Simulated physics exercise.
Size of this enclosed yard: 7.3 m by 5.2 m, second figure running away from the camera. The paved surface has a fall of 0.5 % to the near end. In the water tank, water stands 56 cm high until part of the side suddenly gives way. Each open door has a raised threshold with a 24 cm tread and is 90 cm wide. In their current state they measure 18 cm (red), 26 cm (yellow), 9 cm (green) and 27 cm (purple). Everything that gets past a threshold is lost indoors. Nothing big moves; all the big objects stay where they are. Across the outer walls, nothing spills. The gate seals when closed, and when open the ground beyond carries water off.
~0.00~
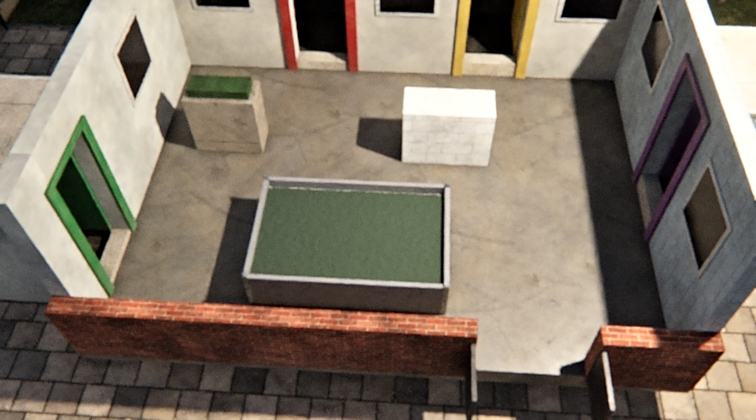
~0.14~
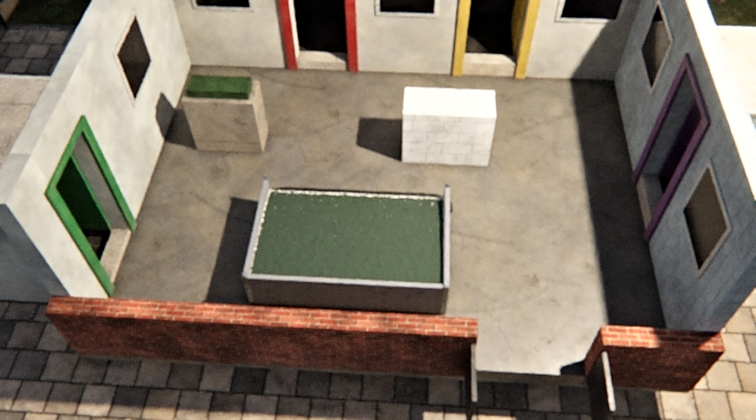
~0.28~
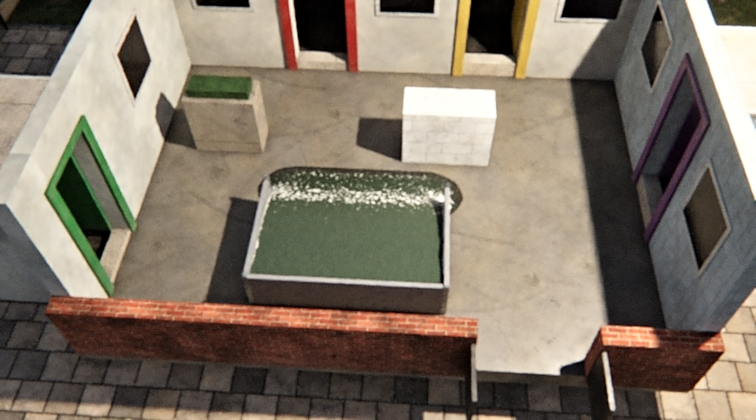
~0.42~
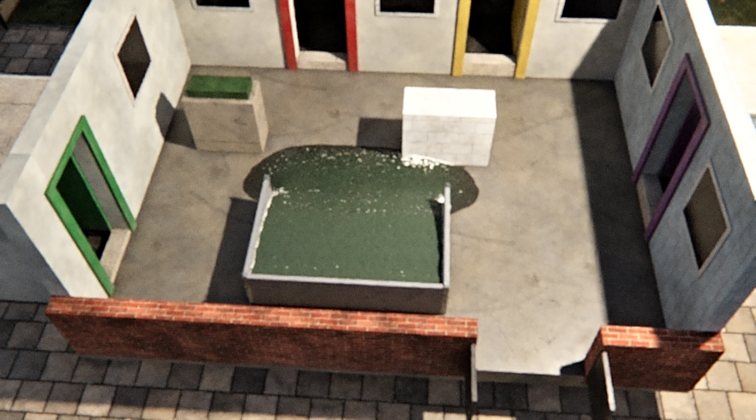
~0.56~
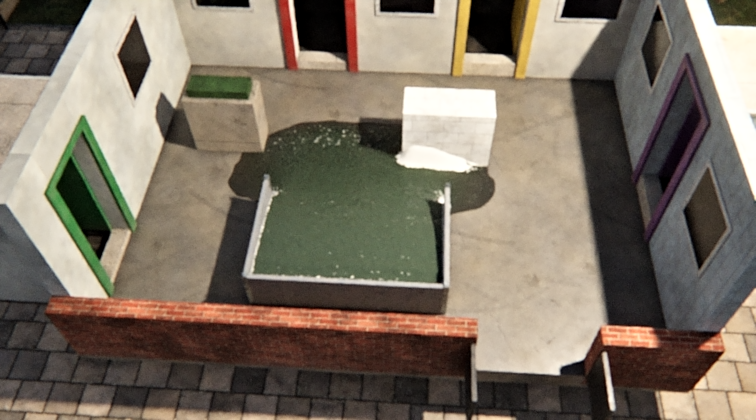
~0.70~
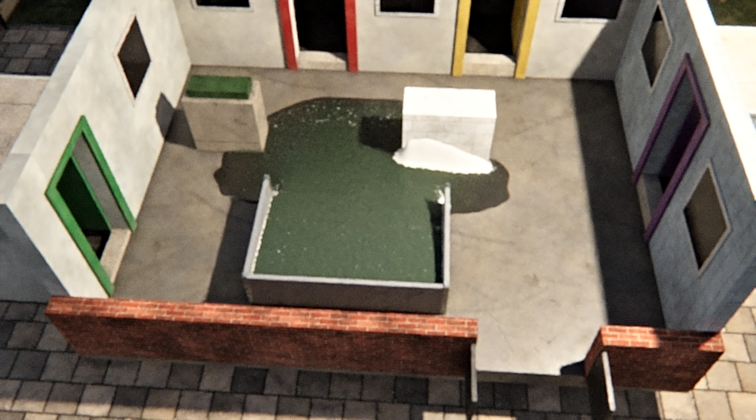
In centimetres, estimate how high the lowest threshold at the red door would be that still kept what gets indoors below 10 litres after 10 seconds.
It comes to roughly 28 cm.
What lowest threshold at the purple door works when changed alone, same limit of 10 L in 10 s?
Purple door - some 9.5 centimetres.
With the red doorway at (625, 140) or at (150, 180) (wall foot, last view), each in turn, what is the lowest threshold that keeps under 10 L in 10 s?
About 9.5 and 7.5 cm.
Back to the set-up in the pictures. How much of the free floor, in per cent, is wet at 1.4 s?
About 30 per cent.
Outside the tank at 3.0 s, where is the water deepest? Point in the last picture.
Near pixel (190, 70).
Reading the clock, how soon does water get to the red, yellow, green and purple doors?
Red at 0.9 s, yellow at 1.8 s, green at 2.8 s and purple at 1.8 s.
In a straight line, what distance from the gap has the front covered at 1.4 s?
3.6 m.
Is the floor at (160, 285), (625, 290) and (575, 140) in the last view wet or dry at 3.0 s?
Status: Clear / submerged / submerged.
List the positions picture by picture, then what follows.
The water tank at (351, 232) is whole and still, 56 cm deep; the red door at (319, 21) is dry, in the first picture.
The gap is on the far side, the front 0.3 m out at a hidden place; the back of the water tank holds 56 cm, in the second picture.
The gap is on the far side, the front 0.7 m out at (287, 171); the back of the water tank holds 56 cm, in the third picture.
The front is at (307, 149), 1.2 m from the gap on the far side; 3.2 m2 of floor is wet, 54 cm left at the back, in the fourth picture.
Water pours out on the far side and has run 1.7 m, to (322, 125); about 9 cm deep outside, 46 cm at the back, in the fifth picture.
Water pours out on the far side and has run 2.3 m, to (319, 101); about 8 cm deep outside, 47 cm at the back; the red door at (319, 21), 3.2 m from the gap, is still 0.8 m from the nearest water, in the sixth picture.
After 1.4 s water covers 30 % of the floor, deepest (36 cm) near (355, 76); 27 cm at the red door, 3 litres in over its 18 cm threshold.
After 3.0 s water covers 65 % of the floor, deepest (28 cm) near (190, 70); 21 cm at the red door, 73 litres in over its 18 cm threshold.
After 10.0 s water covers 95 % of the floor, deepest (10 cm) near (362, 345); 3 cm at the red door, 78 litres in over its 18 cm threshold.
At the red door as built, the water arrived by 1.0 s and peaked near 32 cm at 1.8 s.
With a threshold of 24.5 cm, 23 litres would have come in within the 10 s; with 33 cm, 1 litre. So under 10 litres takes about 28 cm.
